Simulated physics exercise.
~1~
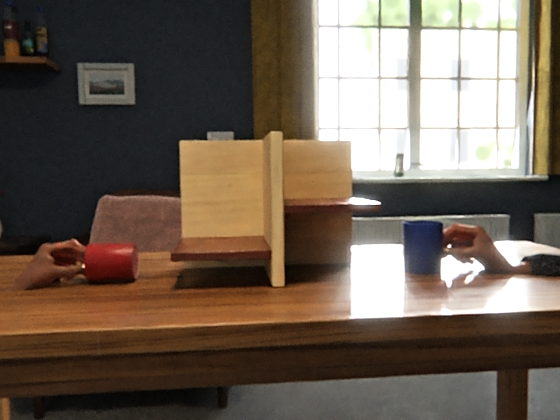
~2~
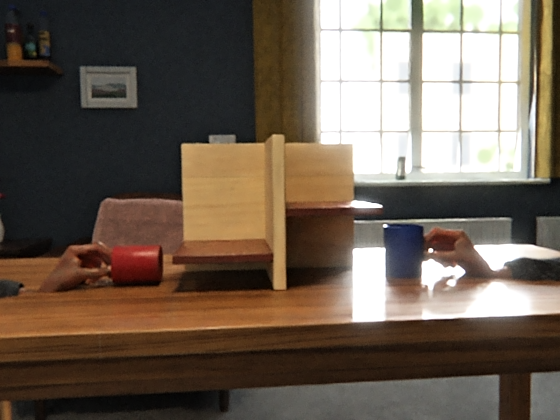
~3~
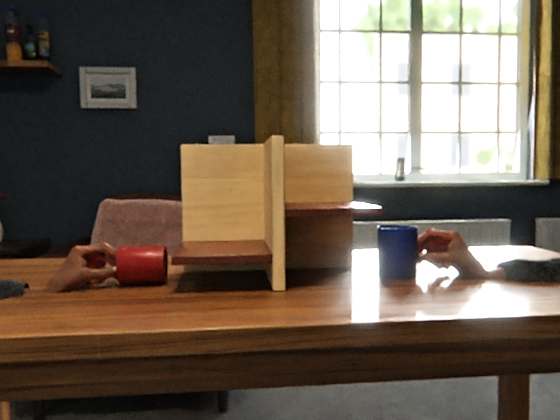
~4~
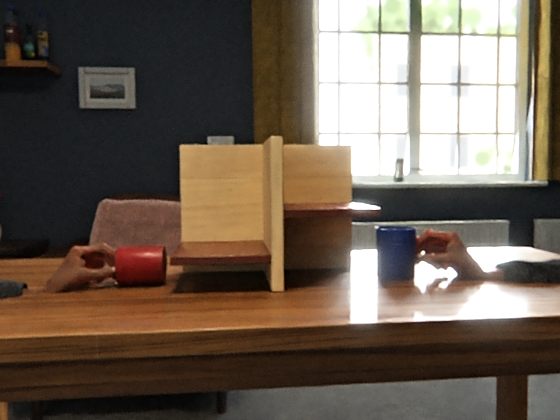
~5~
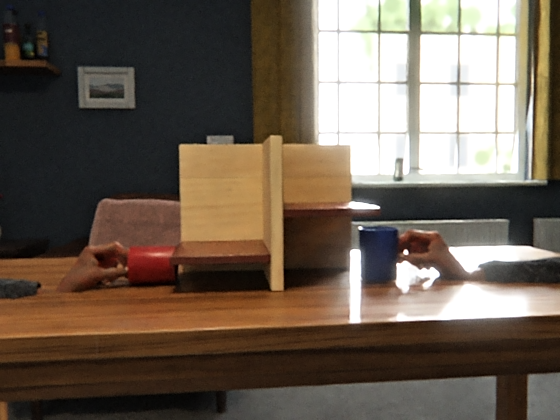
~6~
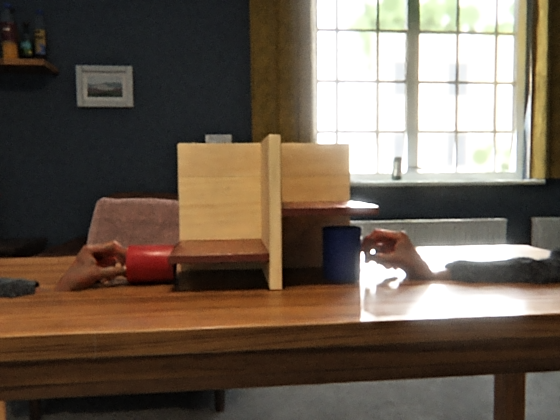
Two hands reach in from opposite sides of a glossy wooden table, seen from the front in a dim room with a bright window behind, the view swaying slightly. Between them stands a low rack with a pale back, an upright divider and two reddish shelves, the left one lower. The left hand holds a red beaker on its side, while the right hand holds an upright blue beaker. Both slide inward toward the rack. The red beaker stops at the edge of the low left shelf, and the blue one slides in beneath the higher right shelf.
